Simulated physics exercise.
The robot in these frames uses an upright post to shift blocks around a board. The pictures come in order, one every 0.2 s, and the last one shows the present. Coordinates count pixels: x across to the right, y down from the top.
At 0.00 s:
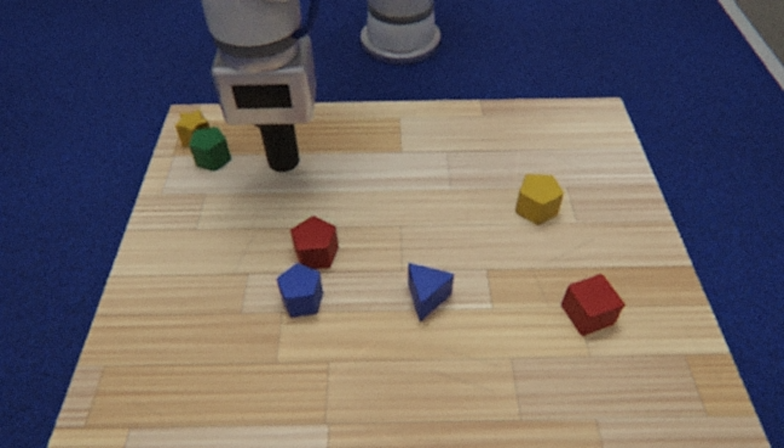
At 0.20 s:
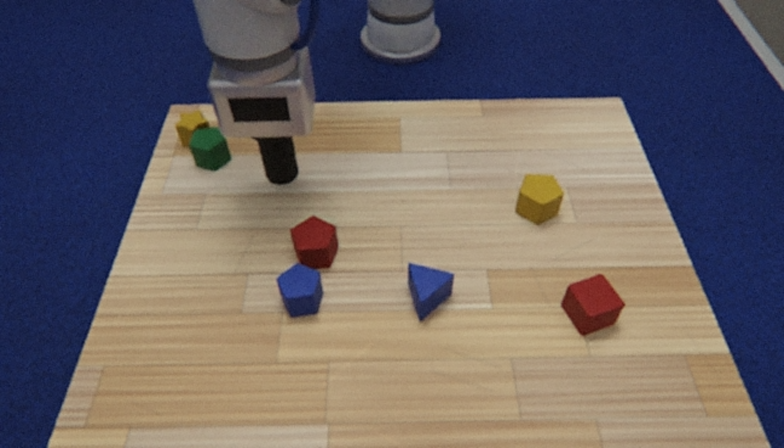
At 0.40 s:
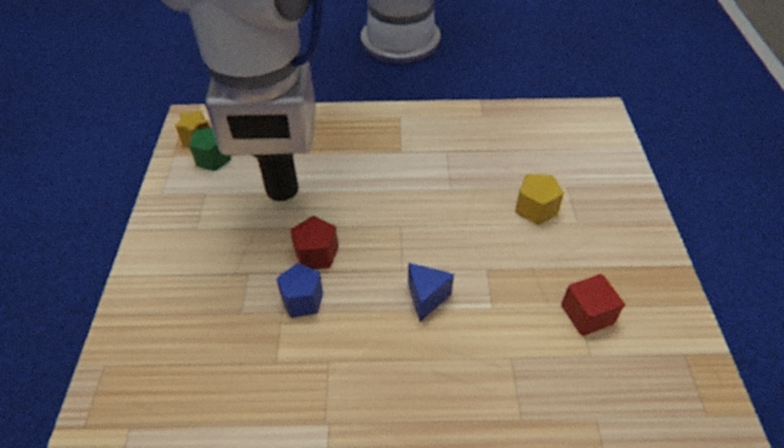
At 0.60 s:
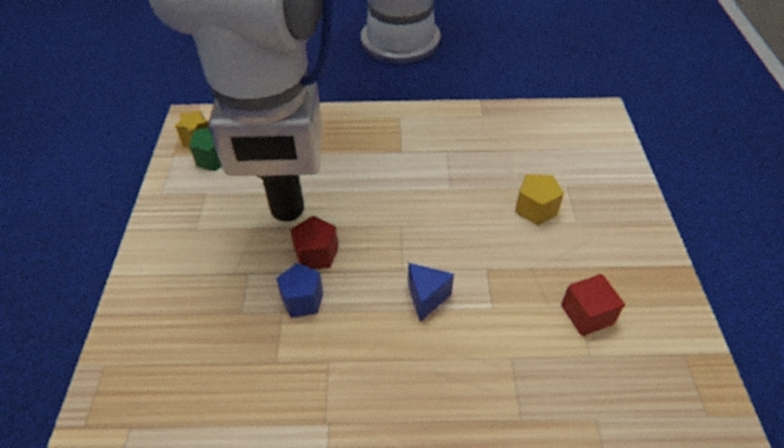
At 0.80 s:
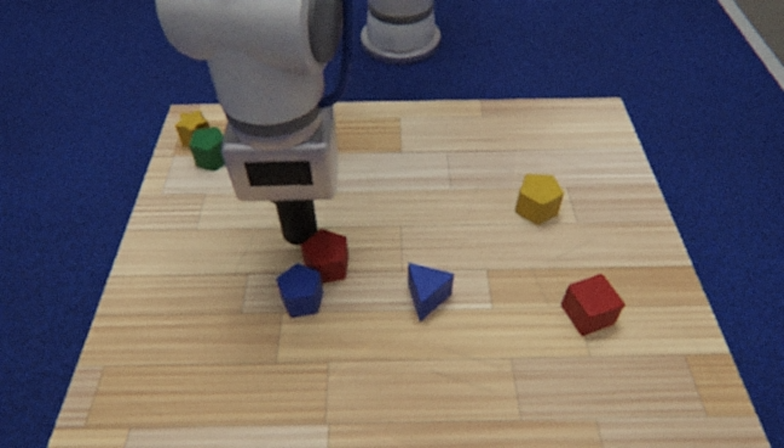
A robot arm lowering its black post across a wooden board toward the viewer, then nudging a red pentagon block slightly right.
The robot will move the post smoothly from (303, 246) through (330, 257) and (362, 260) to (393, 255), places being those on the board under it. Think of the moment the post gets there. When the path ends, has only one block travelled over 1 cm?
Yes.
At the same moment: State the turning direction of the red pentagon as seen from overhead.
From above, clockwise.
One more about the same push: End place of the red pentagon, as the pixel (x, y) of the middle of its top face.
Roughly at (364, 272).
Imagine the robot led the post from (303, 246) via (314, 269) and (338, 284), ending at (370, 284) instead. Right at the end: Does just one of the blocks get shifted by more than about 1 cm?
I'd say yes.
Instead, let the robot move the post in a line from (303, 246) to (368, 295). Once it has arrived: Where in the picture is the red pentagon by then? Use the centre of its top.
The answer is (393, 302).
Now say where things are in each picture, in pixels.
The first frame shows post tip (284, 162); block tops, red pentagon (313, 233); blue triangular piece (428, 279).
The second frame shows post (282, 174); blocks unchanged.
The third frame shows post (282, 190); blocks unchanged.
The fourth frame shows post (288, 209); blocks unchanged.
The fifth frame shows post (300, 232); red pentagon (325, 246); blue triangular piece (428, 279).
The first path, step by step. Halfway along, post (344, 246); red pentagon (359, 269), turned 35° clockwise.
At the end, post (393, 241); red pentagon (364, 272), turned 45° clockwise; blue triangular piece in place.
